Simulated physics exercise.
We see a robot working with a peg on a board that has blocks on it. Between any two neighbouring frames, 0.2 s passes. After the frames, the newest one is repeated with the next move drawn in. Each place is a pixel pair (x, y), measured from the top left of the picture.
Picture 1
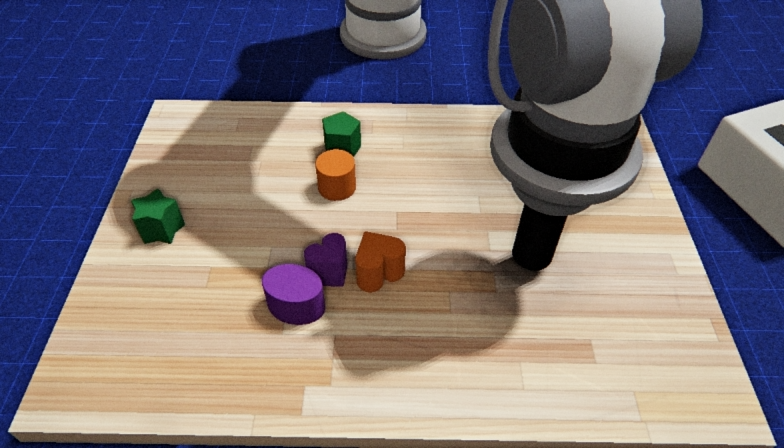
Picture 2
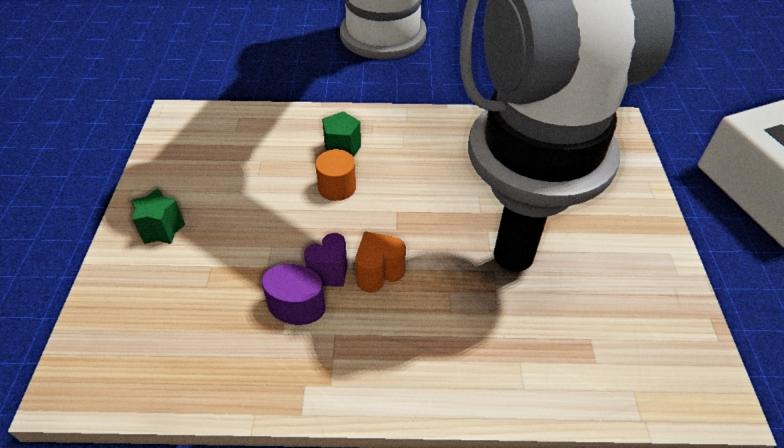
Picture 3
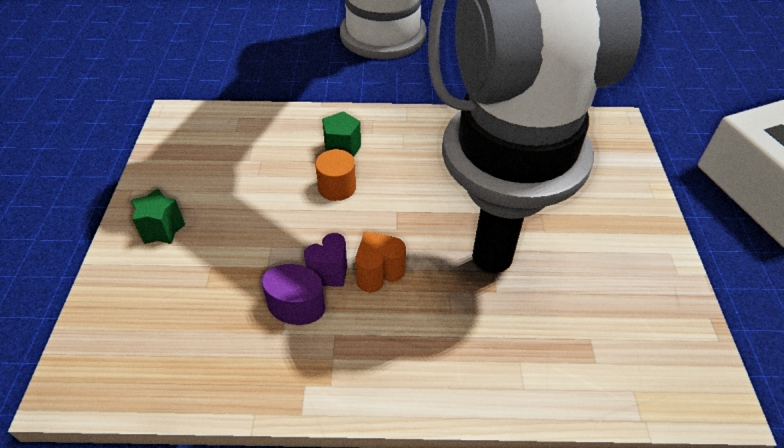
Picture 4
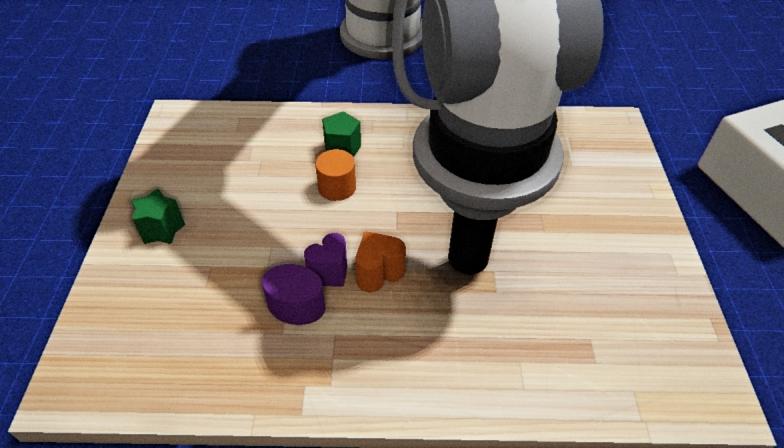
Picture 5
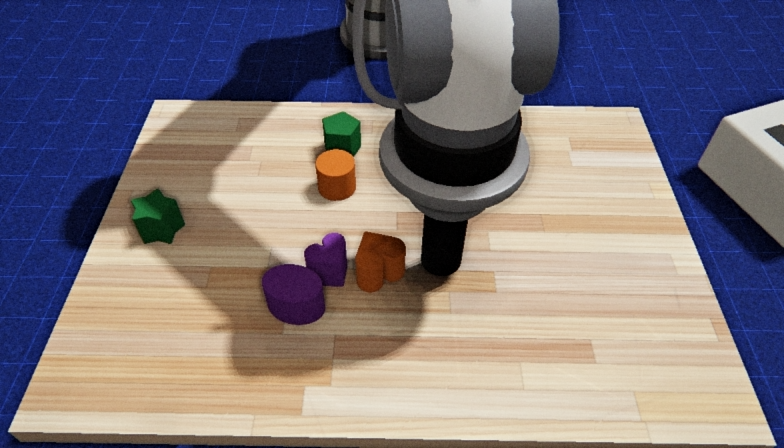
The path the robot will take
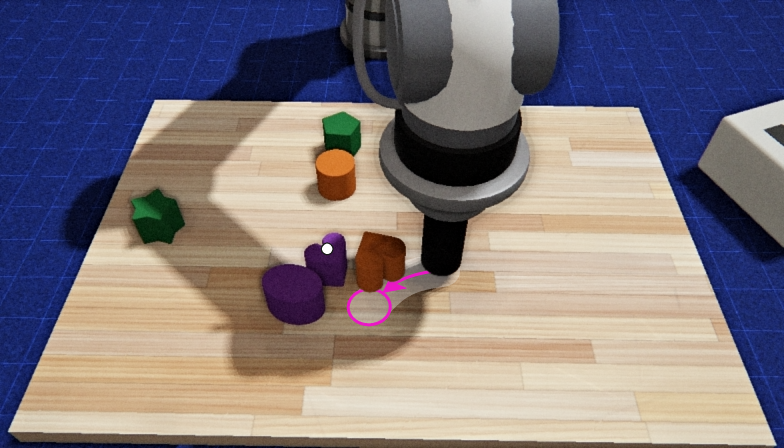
A robot arm holding a black peg upright starts at the right side of a wooden board and slides the peg steadily left across it, drawing near the orange heart. The purple heart, purple oval, orange cylinder and two green blocks stay still, as does the orange heart, while the arm's shadow shifts left over some of them.
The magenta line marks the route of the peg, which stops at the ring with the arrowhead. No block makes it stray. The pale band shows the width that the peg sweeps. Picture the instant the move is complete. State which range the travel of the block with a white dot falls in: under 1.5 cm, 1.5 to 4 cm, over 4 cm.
Between 1.5 and 4 cm.
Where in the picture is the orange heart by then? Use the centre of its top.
It should be at (326, 263) by then.
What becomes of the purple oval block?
Moved off its spot.
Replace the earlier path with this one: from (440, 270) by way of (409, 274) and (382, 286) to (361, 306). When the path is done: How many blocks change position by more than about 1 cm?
It will shift three or more blocks.
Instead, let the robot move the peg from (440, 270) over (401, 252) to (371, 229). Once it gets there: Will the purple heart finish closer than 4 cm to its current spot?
The answer is yes.
Drawn move, from (440, 270) by way of (413, 276) and (388, 288) to (369, 307); the dot is on the purple heart.
The first path, step by step. Halfway along, peg at (400, 271); purple heart at (314, 248), turned 15° clockwise; orange heart at (351, 254).
At the end, peg at (369, 297); purple oval block at (279, 286); purple heart at (297, 242), turned 40° clockwise; orange heart at (326, 263), turned 50° clockwise.
